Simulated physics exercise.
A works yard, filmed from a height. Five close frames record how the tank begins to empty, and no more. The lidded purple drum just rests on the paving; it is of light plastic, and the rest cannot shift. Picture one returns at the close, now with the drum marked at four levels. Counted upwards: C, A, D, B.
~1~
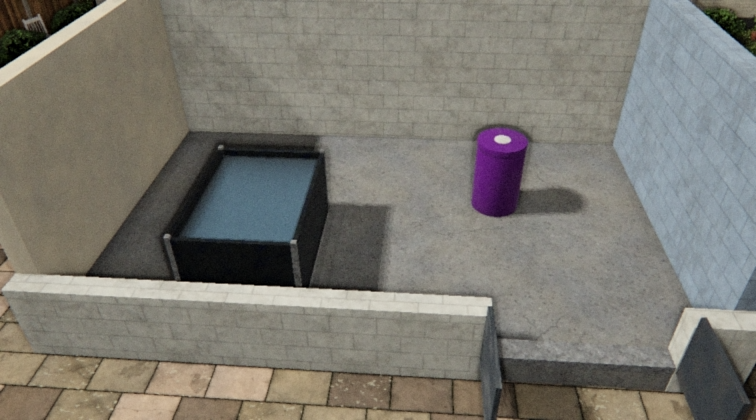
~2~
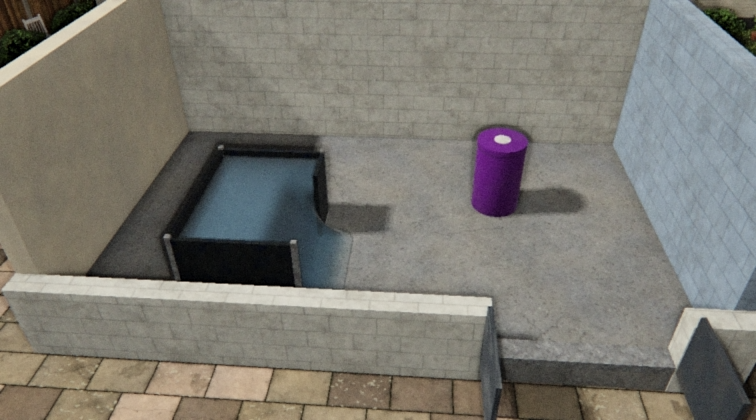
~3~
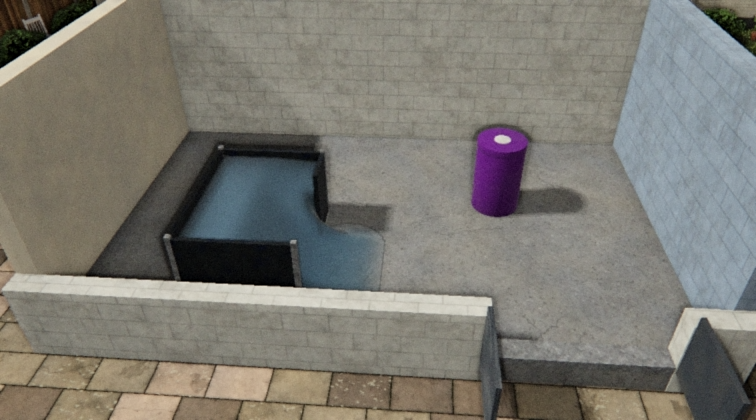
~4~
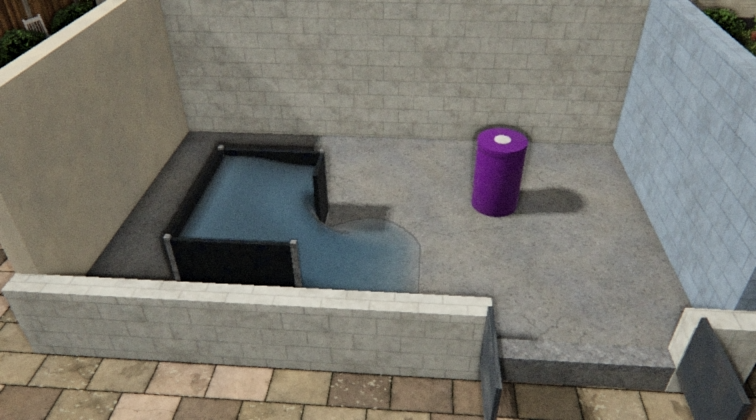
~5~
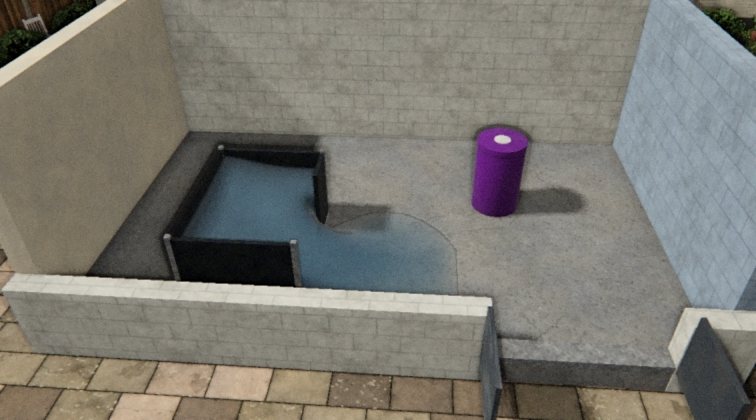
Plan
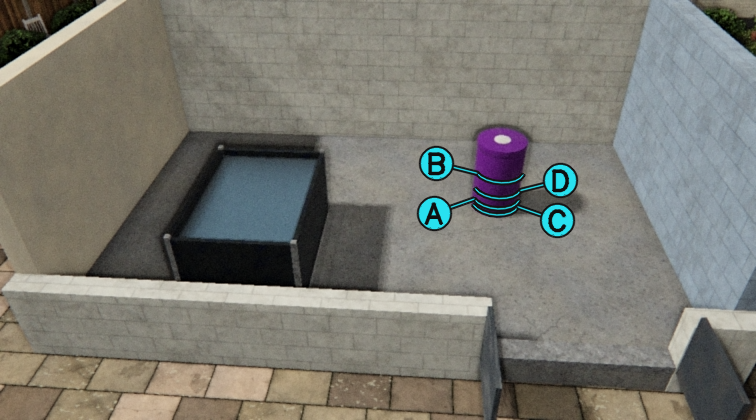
Water pouring from a dark tank through a gap in its right side, spreading rightward across a walled yard while a purple drum stands still.
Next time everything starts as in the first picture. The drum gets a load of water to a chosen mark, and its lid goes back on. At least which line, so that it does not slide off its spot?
Go for A.
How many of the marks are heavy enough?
Three of the four.
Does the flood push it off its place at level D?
No, not at all.
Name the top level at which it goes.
C it is.
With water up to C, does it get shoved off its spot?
Yes.
On the marked copy, A at (497, 208); B at (501, 182); C at (496, 214); D at (499, 198); from the bottom up C, A, D, B.
Choosing A, it does not move.
Choosing B, it does not move.
Choosing C, it is pushed about half its own width away.
Choosing D, it does not move.
